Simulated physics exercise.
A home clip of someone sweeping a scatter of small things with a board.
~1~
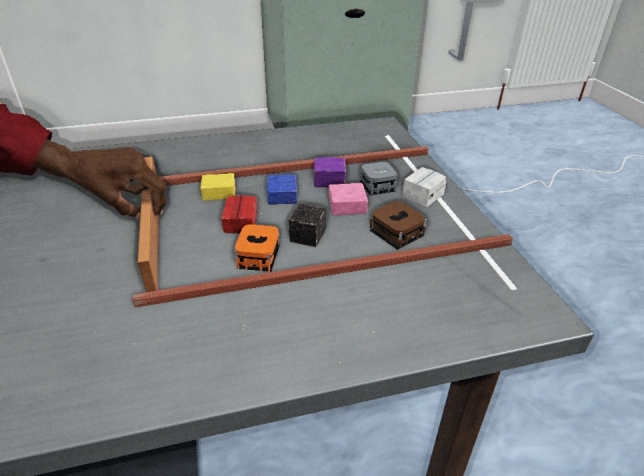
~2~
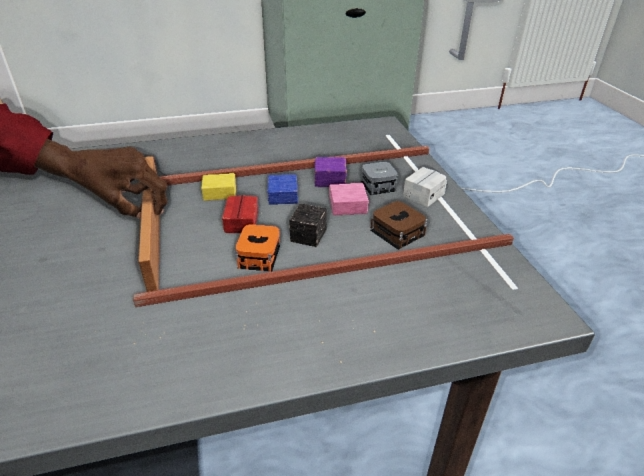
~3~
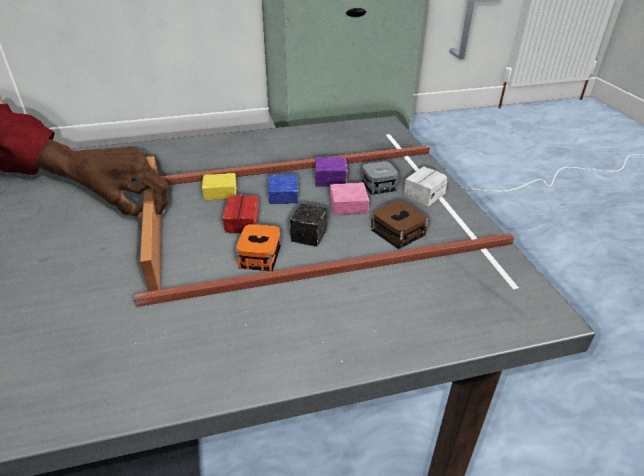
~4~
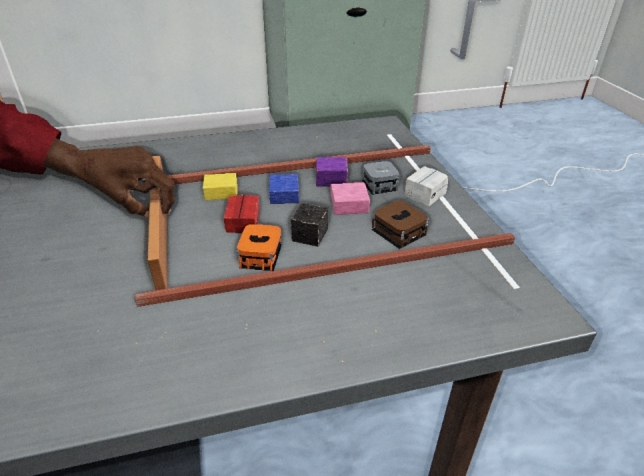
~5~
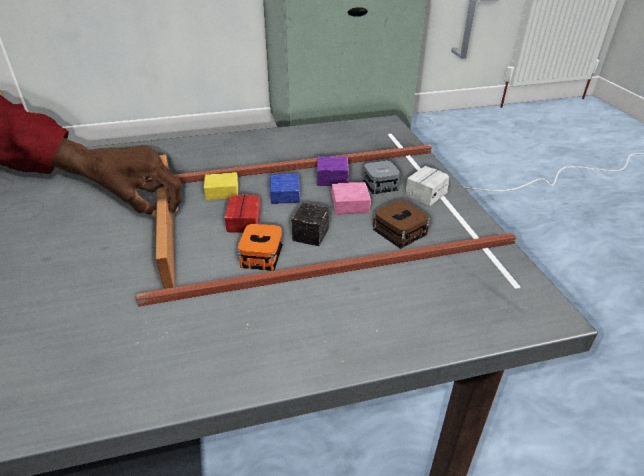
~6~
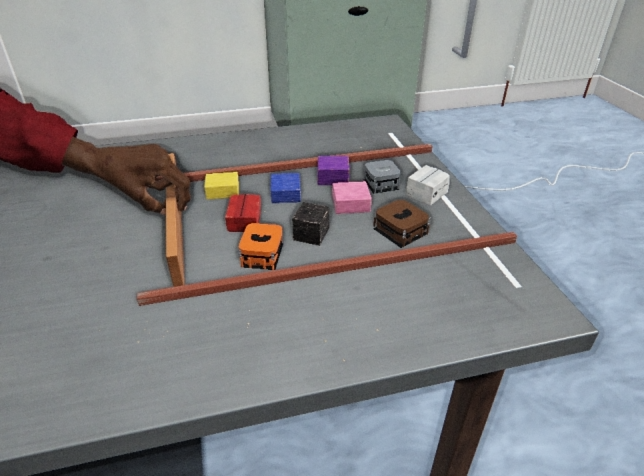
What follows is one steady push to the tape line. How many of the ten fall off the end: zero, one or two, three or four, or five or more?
The number that fall off is five or more.
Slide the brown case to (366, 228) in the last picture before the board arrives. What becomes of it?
The brown case is lost.
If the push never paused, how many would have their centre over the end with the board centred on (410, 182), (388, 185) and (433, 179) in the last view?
The counts: 2, 1 and 6.
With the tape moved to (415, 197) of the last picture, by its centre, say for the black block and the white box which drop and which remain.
The black block holds on, the white box is lost.
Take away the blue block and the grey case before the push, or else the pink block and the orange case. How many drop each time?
The counts: 5 and 4.
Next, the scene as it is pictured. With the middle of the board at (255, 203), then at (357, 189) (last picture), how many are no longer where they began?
At the one place 5, at the other 10.
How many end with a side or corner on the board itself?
3 of them.
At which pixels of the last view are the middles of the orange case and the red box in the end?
The orange case stops around (480, 211); the red box around (456, 188).
A little later, none off yet; white box at rest near (428, 185); grey case at rest near (382, 177); brown case at rest near (401, 223).
Next, none off yet; white box shifted about its own width near (452, 183); grey case shifted about its own width near (417, 172); brown case shifted about its own width near (452, 222).
When it is over, the number that fall off is five or more; down, blue block, black block, purple block, pink block, brown case, grey case and white box.
